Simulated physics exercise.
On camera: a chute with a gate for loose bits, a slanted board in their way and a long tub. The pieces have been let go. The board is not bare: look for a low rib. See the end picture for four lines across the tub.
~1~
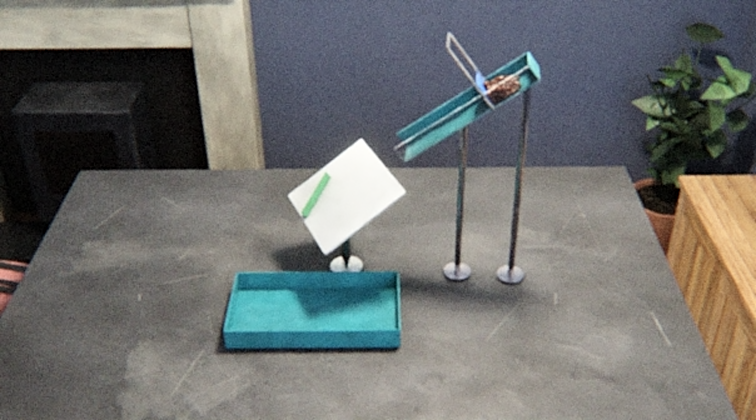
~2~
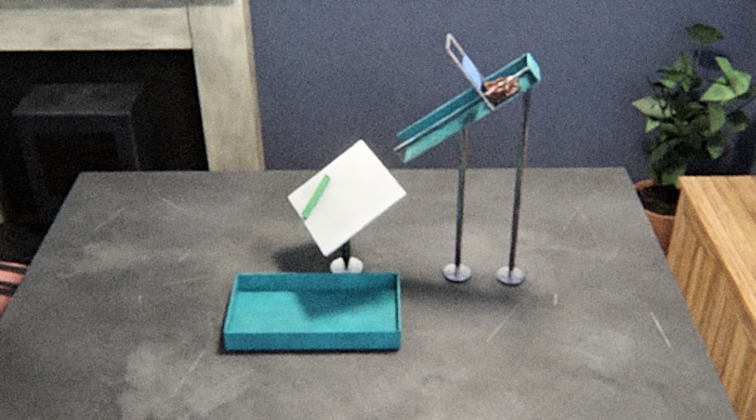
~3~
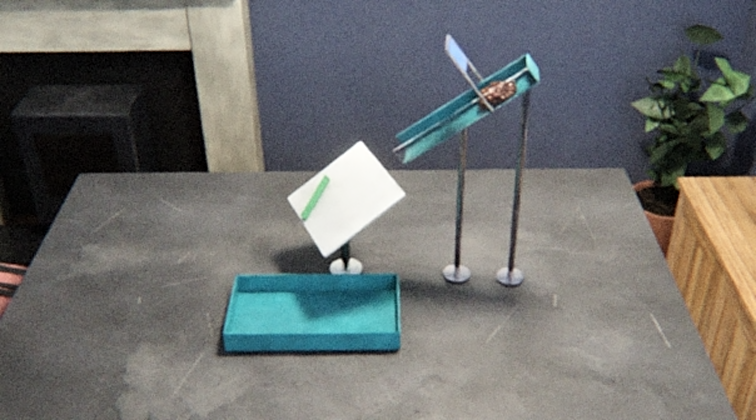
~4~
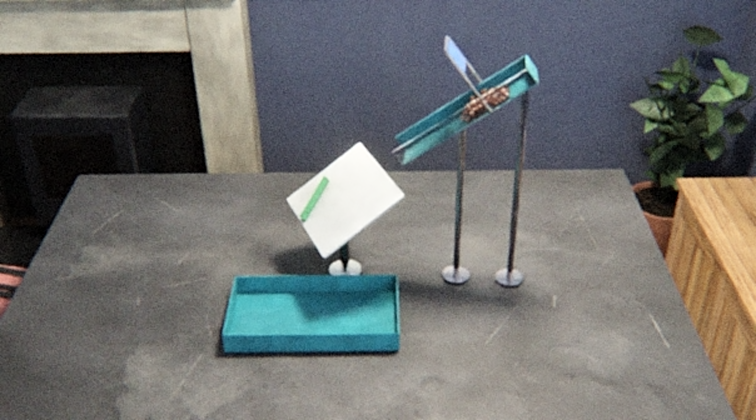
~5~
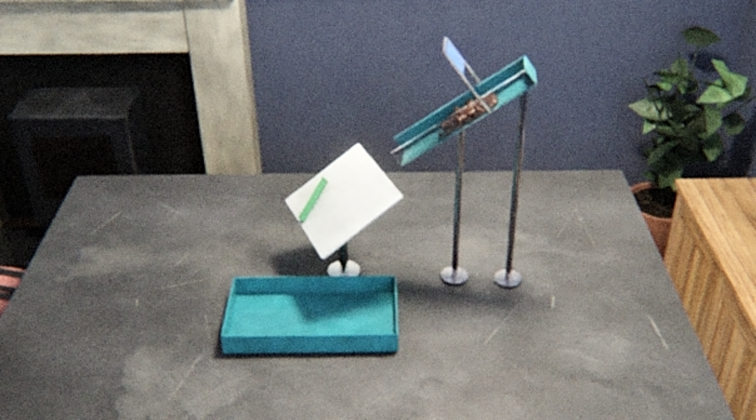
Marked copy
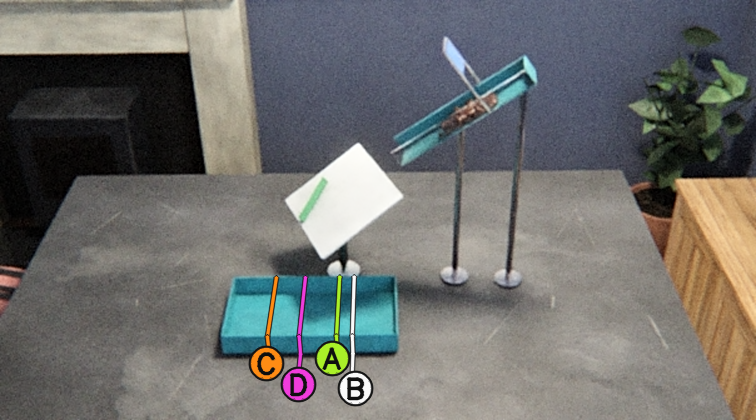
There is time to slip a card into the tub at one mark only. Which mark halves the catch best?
I would pick line C.
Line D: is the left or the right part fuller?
Left.
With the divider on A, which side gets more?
Left.
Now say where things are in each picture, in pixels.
The first picture shows load behind the gate near (501, 89), chocolate balls; lip of the chute near (406, 154), sloping fairly steeply.
The second picture shows middle of the board near (344, 195), tilted fairly steeply; middle of its low edge near (306, 225); of its high edge near (382, 165).
The third picture shows front corners of the tub near (224, 334) and (399, 332), empty; front of the load near (480, 107).
The fourth picture shows middle of the load near (487, 103); its front near (463, 119), close to a quarter of the way to the lip; rib from (325, 175) to (300, 216).
The fifth picture shows middle of the load near (473, 112); its front near (440, 135), close to half of the way to the lip.
On the marked copy, line A crosses the front rim at (336, 335); line B crosses the front rim at (352, 335); line C crosses the front rim at (267, 335); line D crosses the front rim at (299, 335).
With A, of what is caught, the whole lot on the left of the divider, none at all on the right.
With B, of what is caught, the whole lot on the left of the divider, none at all on the right.
With C, of what is caught, close to half on the left of the divider, close to half on the right.
With D, of what is caught, all but a few on the left of the divider, only a few on the right.
